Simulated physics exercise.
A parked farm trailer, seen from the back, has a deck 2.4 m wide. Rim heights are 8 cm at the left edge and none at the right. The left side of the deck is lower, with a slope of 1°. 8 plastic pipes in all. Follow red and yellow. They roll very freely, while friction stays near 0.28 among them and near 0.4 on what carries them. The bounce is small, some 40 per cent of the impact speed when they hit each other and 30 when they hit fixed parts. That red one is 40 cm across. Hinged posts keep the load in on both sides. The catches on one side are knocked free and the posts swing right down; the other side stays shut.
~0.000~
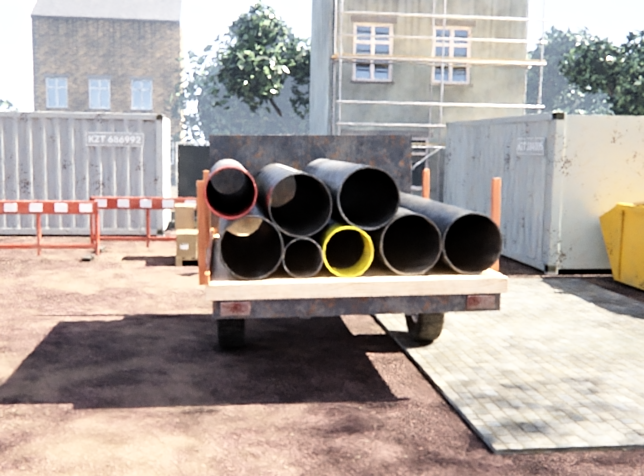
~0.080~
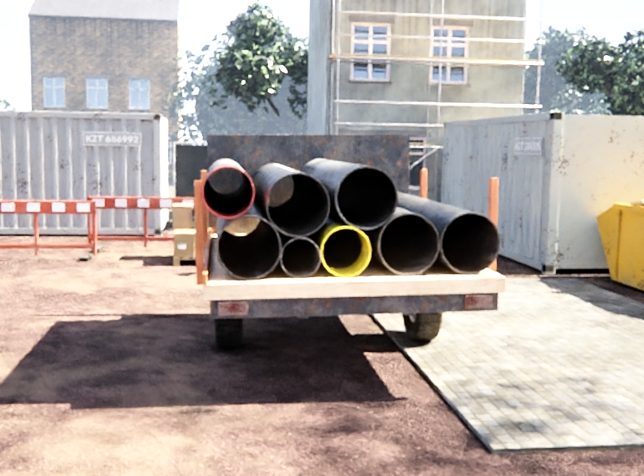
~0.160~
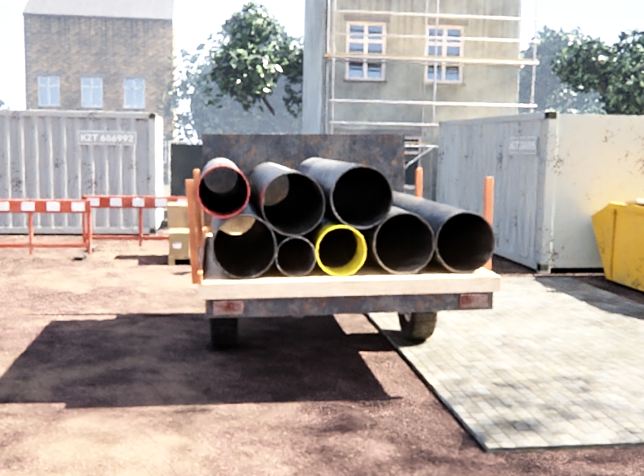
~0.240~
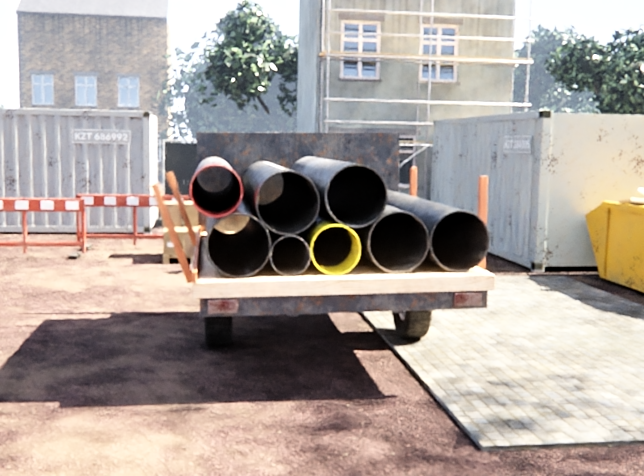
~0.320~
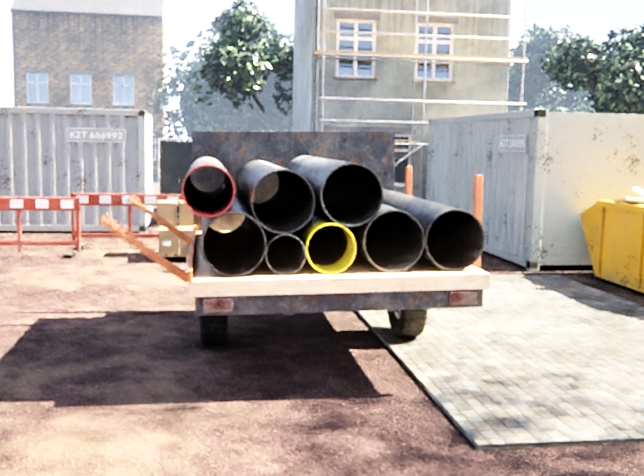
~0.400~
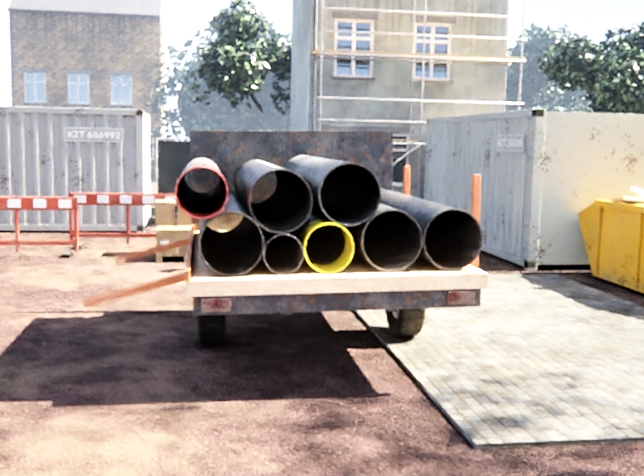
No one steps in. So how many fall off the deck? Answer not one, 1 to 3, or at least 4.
The answer is 1 to 3.
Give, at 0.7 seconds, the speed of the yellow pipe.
0.0 m/s, give or take.
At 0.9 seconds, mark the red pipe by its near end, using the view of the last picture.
It should be close to pixel (133, 297).
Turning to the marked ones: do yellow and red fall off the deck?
Result: Yellow is restrained; red breaks loose.
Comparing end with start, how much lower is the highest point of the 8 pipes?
The top drops by around 0 cm.
By 0.7 s, red is dropping off the left side; yellow is on the deck, 110 cm from the left edge; 1 off so far.
By 0.9 s, red is dropping off the left side; as before, yellow; 1 off so far.
Finally (3.0 s), red is down on the left; yellow is on the deck, 105 cm from the left edge; 1 off so far.
